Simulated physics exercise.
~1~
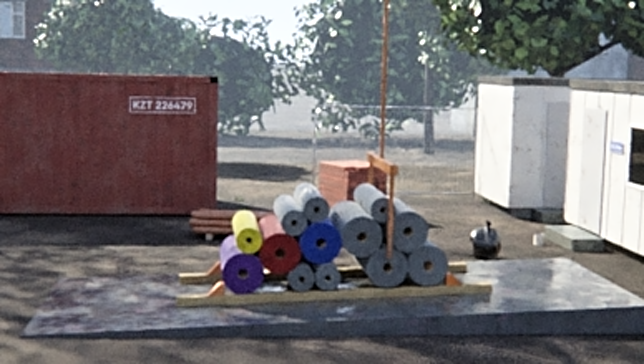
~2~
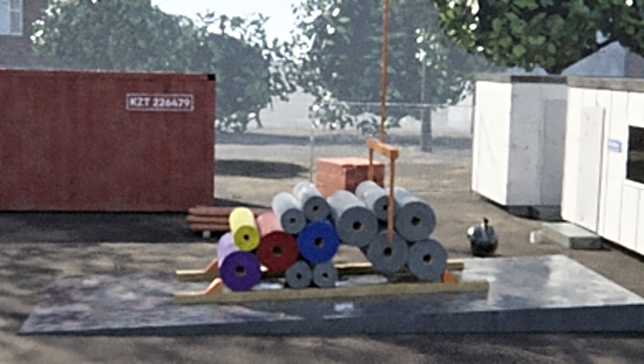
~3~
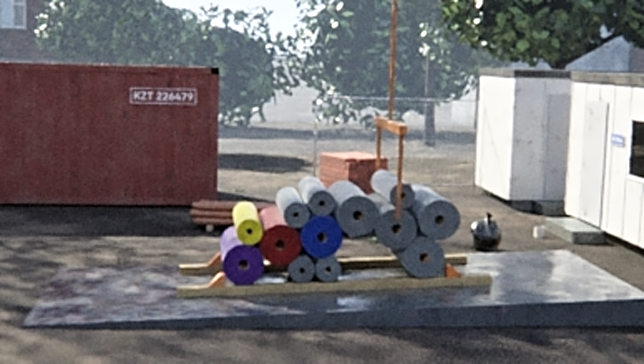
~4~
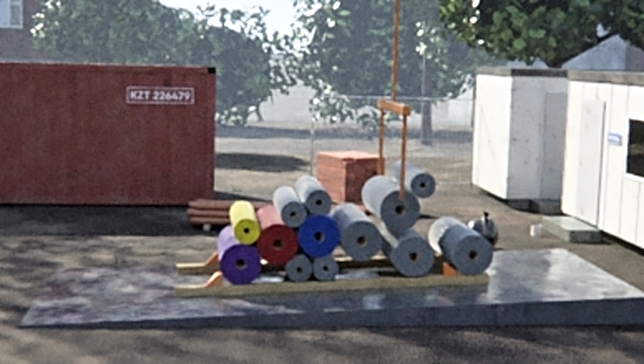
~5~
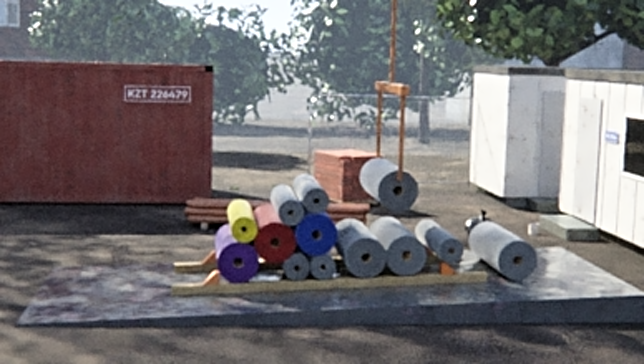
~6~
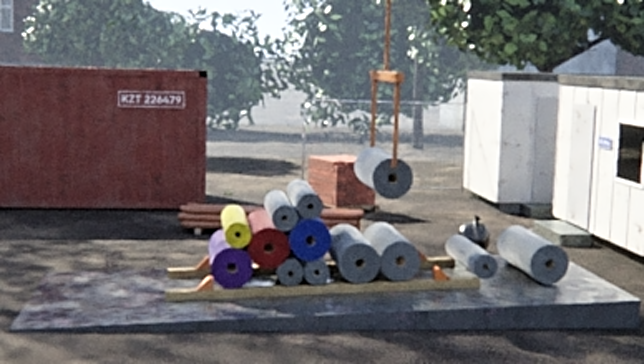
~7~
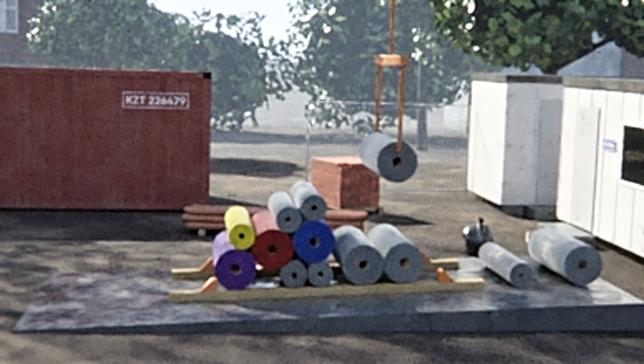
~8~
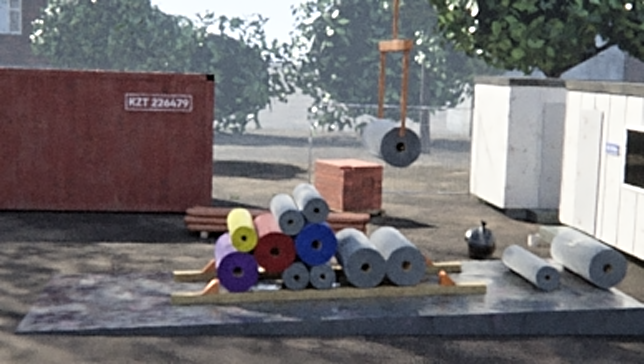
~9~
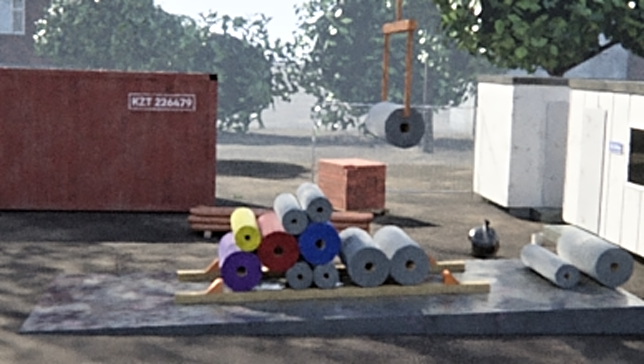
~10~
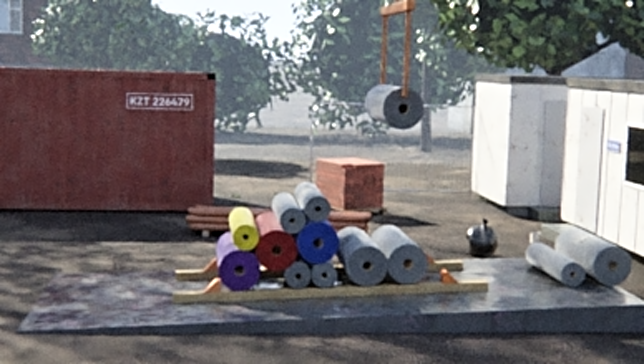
The clip shows an orange beam hoisting a grey roll out of a stack on two wooden bearers, as neighbouring grey rolls shift and two tumble off to the right onto the pad. The lifted roll hangs above, while the blue, red, yellow and purple rolls remain in place.
